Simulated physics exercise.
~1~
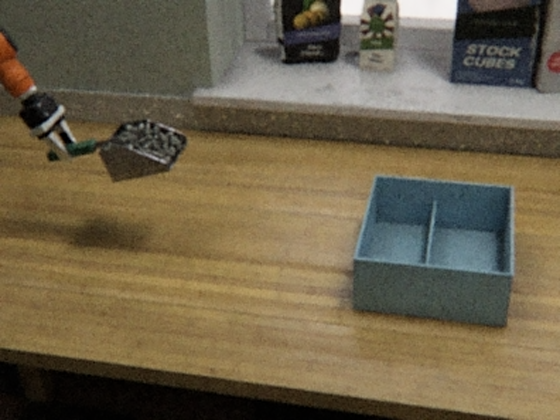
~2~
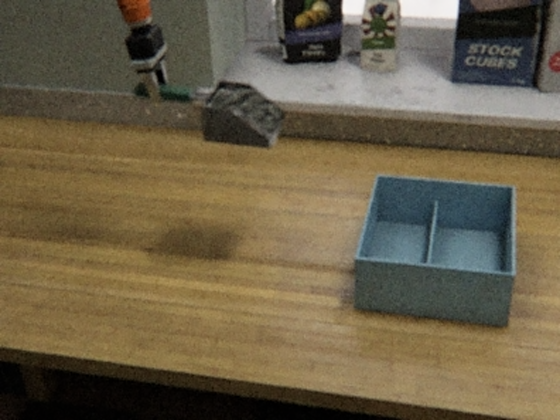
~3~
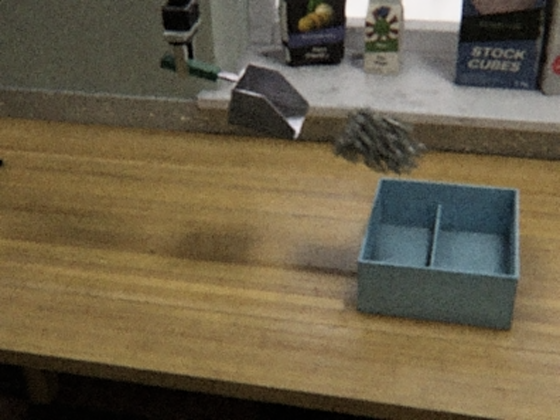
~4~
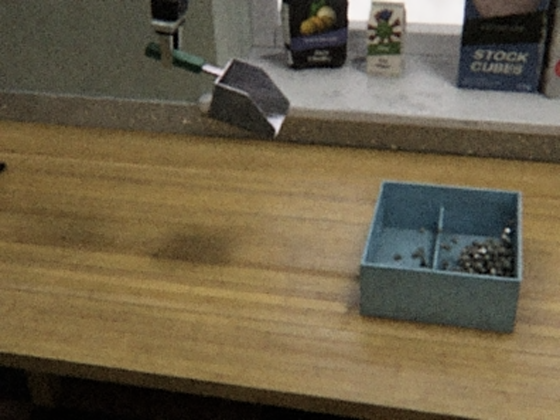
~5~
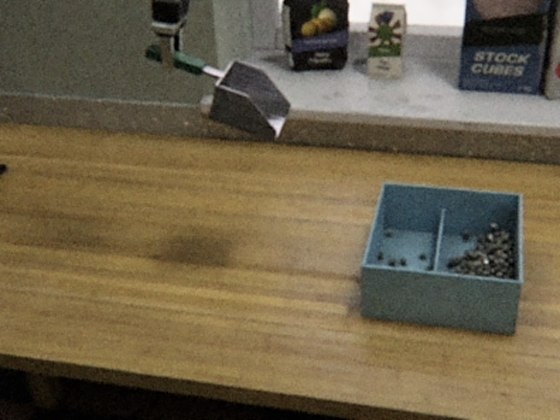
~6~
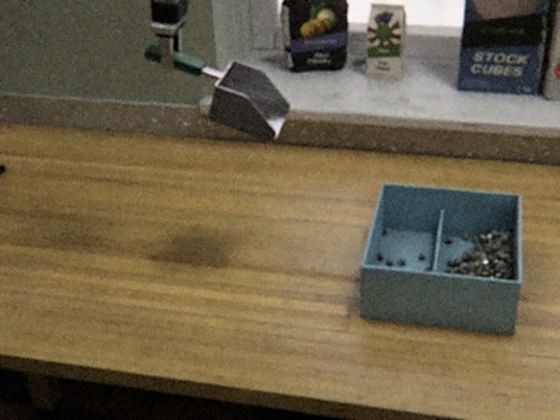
At first, a robot arm at the left holds a metal scoop full of small grey pebbles above a wooden table, with a blue, divided bin standing to the right. The arm swings the scoop to the right and upward, tipping it forward a little. The pebbles then fly out of its open front in a loose clump, crossing the gap towards the bin. They drop inside as the emptied scoop draws back slightly and stops. At the end, most of the pebbles lie heaped in the right-hand part, with only a few scattered in the left.
